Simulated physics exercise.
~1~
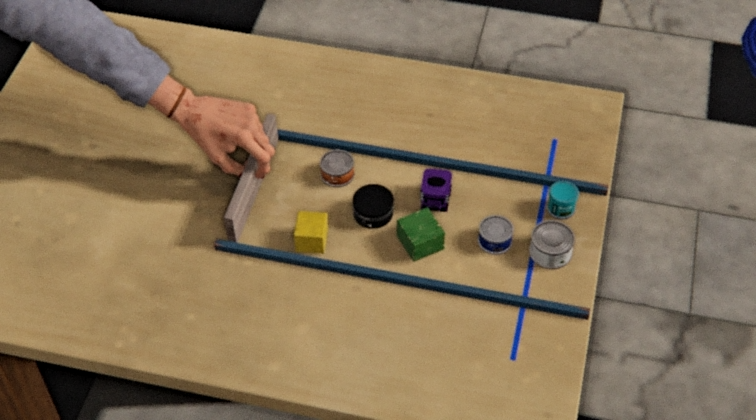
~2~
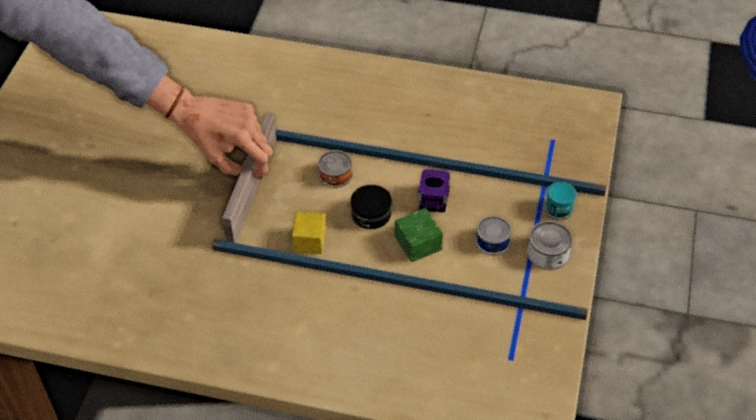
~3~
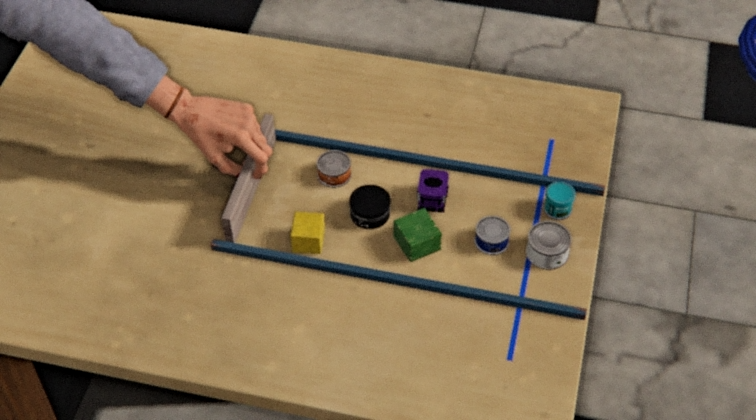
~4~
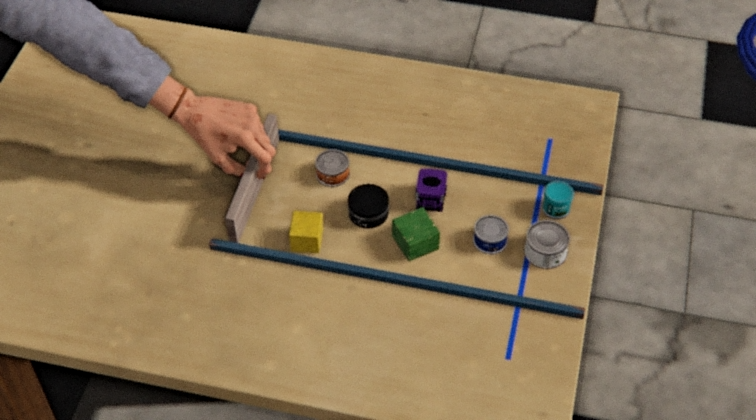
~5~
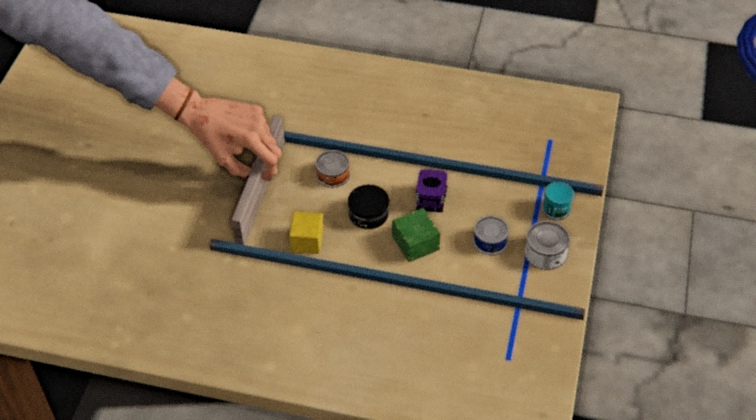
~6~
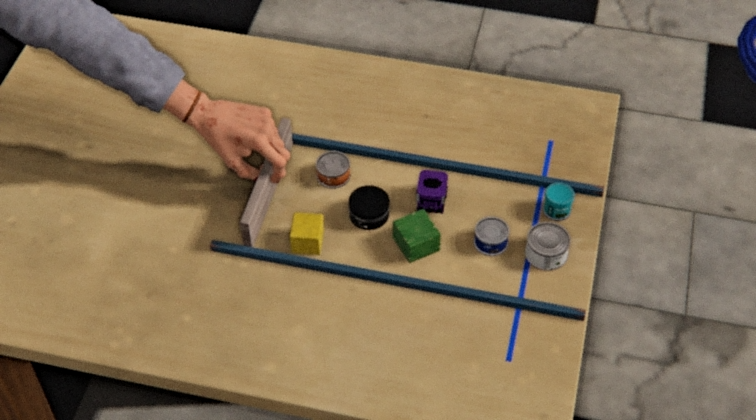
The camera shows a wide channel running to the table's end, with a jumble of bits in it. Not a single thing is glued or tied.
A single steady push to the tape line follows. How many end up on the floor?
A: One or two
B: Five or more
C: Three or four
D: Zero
The answer is A.
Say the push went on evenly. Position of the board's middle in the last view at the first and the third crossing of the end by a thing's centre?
Its centre point is roughly (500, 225) and later (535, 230).
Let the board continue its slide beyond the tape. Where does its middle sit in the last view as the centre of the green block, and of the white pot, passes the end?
The green block puts it at (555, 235), the white pot at (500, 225).
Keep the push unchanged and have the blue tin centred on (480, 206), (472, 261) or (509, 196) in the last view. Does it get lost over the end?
In turn it stays put; stays put; goes off.
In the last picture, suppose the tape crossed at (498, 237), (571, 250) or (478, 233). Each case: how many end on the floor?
Try 1: 0; try 2: 5; try 3: 0.
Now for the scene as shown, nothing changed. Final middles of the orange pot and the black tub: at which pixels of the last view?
Final spots - orange pot (556, 200), black tub (553, 235).
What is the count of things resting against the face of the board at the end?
So the total is 3.
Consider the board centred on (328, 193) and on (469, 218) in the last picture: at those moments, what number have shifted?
Tally: 2; 7.
Early on, none off yet; turquoise tin at rest near (558, 202); white pot at rest near (548, 246); blue tin at rest near (492, 236).
A while later, none off yet; turquoise tin moving near (563, 200); white pot travelled about its own width near (575, 252); blue tin travelled about its own width near (541, 237).
Finally, the number that fall off is one or two; lost, white pot.
